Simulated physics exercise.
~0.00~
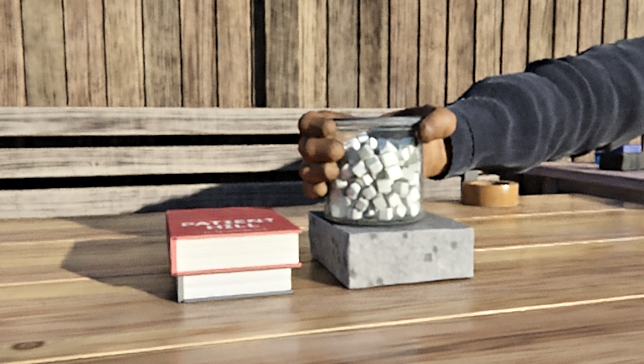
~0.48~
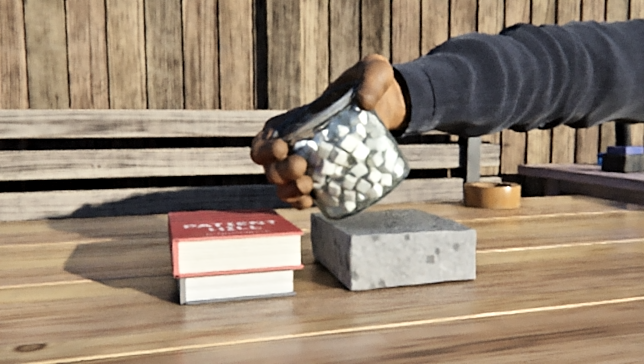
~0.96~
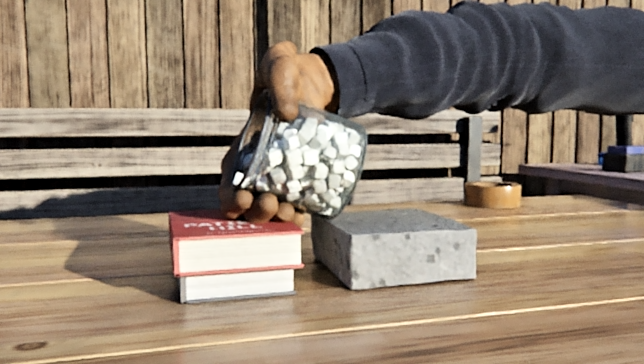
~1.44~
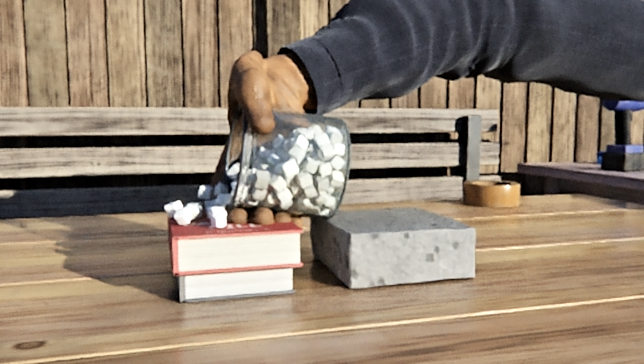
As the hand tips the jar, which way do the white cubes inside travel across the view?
The white cubes travel to the left, toward the stack of books.
